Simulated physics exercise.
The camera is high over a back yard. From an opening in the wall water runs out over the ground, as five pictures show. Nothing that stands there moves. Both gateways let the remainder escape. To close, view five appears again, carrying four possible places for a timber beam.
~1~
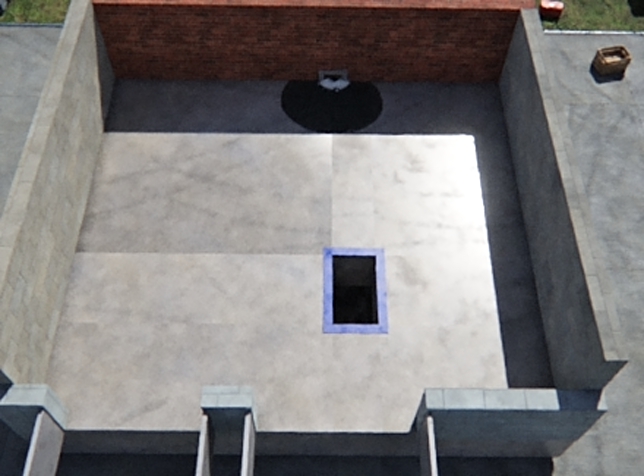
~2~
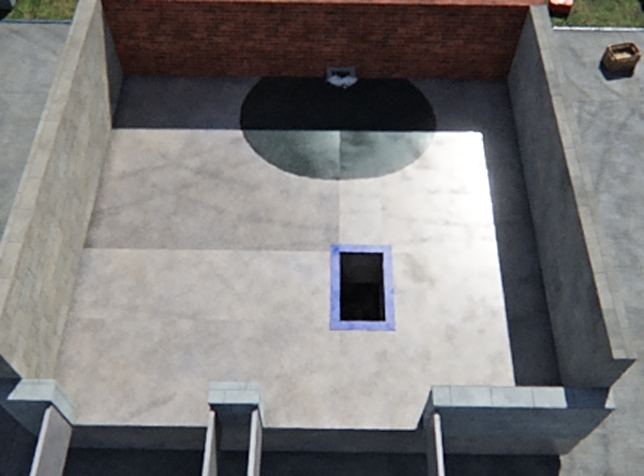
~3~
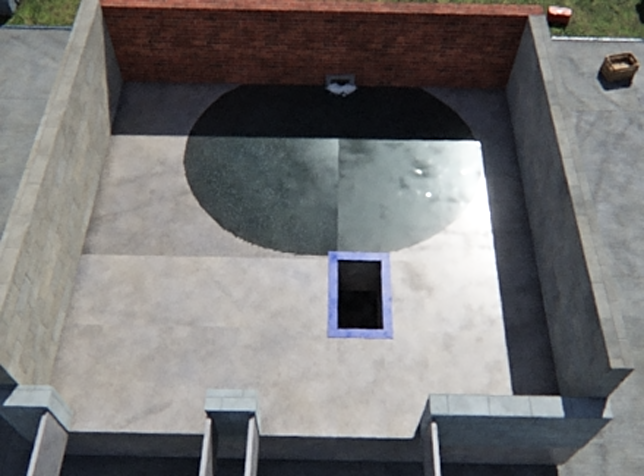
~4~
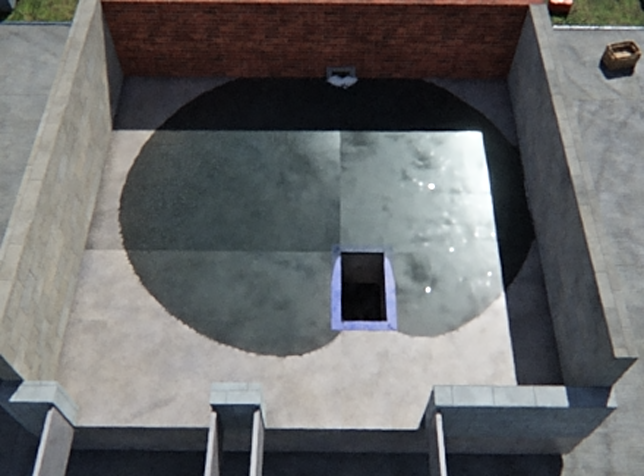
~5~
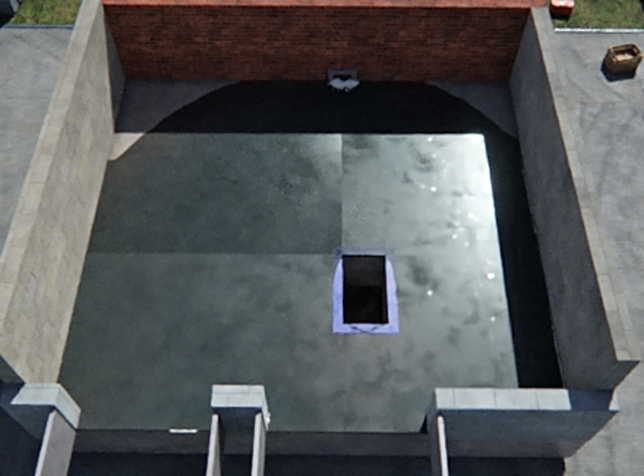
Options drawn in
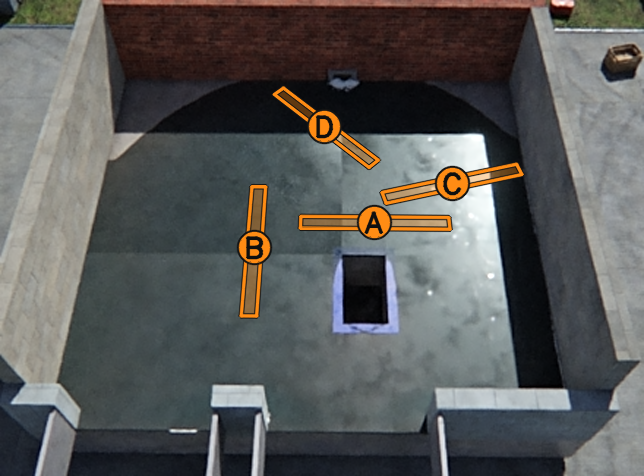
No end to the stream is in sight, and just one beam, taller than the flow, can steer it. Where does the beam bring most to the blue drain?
Take B.
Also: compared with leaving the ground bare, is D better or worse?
It is worse.
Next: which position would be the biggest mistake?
It is A.
On the marked copy, A from (300, 222) to (449, 223); B from (248, 315) to (258, 186); C from (384, 197) to (519, 169); D from (278, 91) to (373, 163).
With A, about 2 % of the stream goes into the blue drain, about 98 % out by the gates.
With B, about 22 % of the stream goes into the blue drain, about 78 % out by the gates.
With C, about 14 % of the stream goes into the blue drain, about 86 % out by the gates.
With D, about 12 % of the stream goes into the blue drain, about 88 % out by the gates.
